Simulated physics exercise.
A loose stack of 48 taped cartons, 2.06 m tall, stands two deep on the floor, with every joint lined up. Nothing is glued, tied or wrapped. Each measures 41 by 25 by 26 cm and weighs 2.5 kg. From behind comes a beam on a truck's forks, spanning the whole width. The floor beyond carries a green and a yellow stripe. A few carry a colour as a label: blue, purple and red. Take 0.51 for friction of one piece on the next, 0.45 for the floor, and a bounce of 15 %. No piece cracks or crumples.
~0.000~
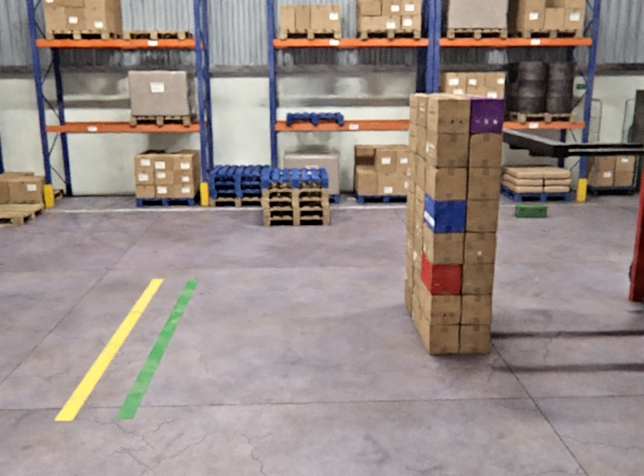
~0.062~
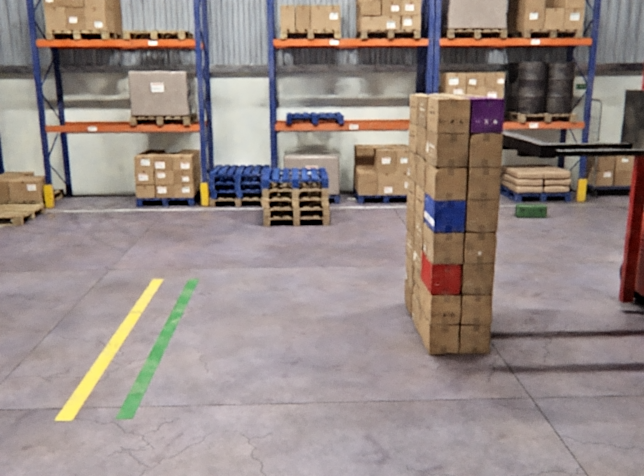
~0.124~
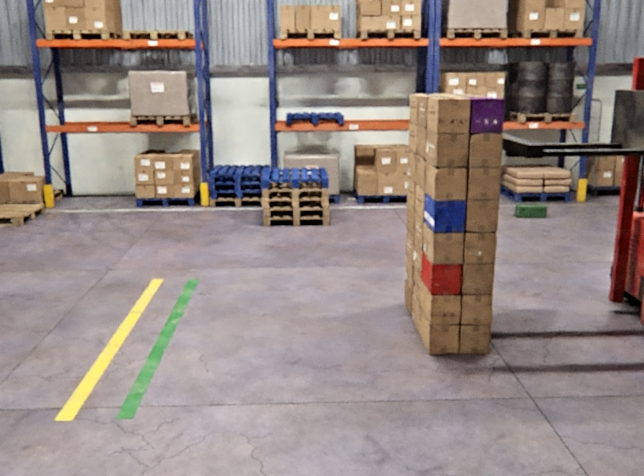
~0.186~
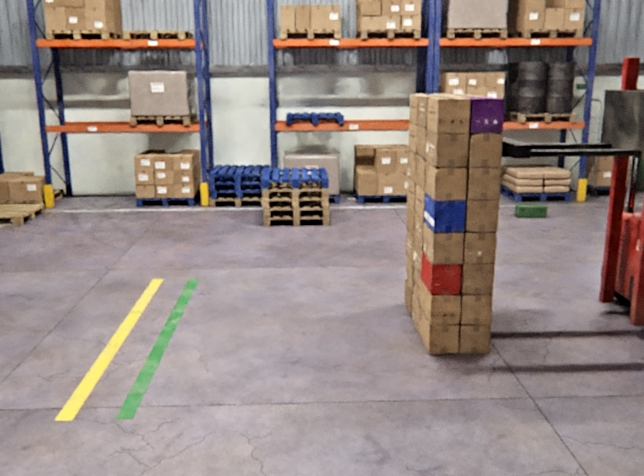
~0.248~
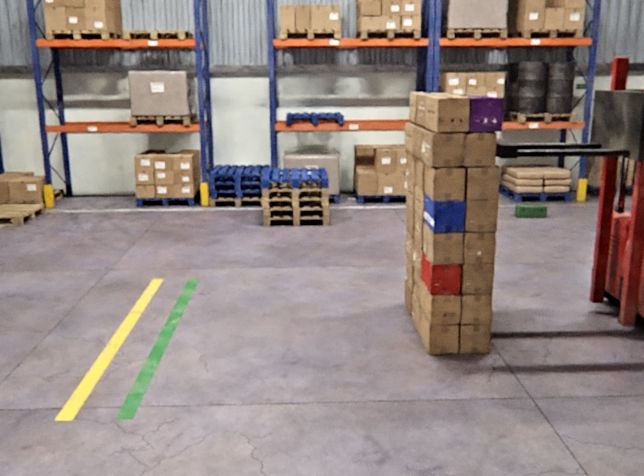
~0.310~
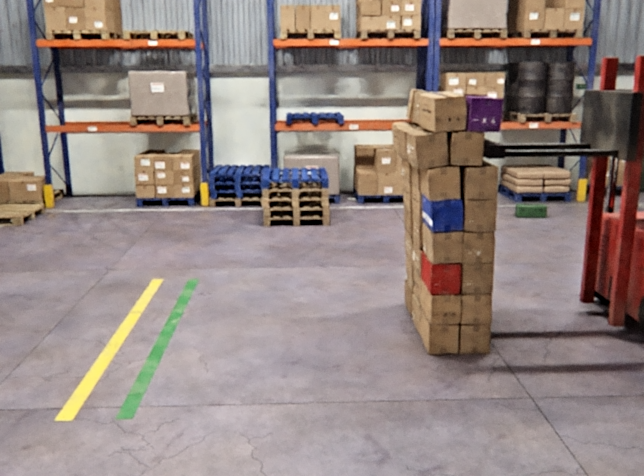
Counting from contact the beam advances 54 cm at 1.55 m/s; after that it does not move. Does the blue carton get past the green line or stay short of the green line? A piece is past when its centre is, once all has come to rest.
In the end the blue carton stays short of the green line.
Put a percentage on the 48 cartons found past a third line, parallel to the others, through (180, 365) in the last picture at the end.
About 5 per cent.
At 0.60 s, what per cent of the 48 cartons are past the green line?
At that moment 0 per cent.
After 0.60 s, none of the 48 cartons past the green line, 24 disturbed; blue carton leaning 33°; purple carton on its side.
After 1.06 s, none of the 48 cartons past the green line, 24 disturbed; blue carton on its side; purple carton on its side.
At rest (2.4 s), 1 of the 48 cartons past the green line; blue carton on its side; purple carton on its side; red carton unmoved. As the last picture would show them, middles, blue carton near (343, 333), purple carton near (466, 143).
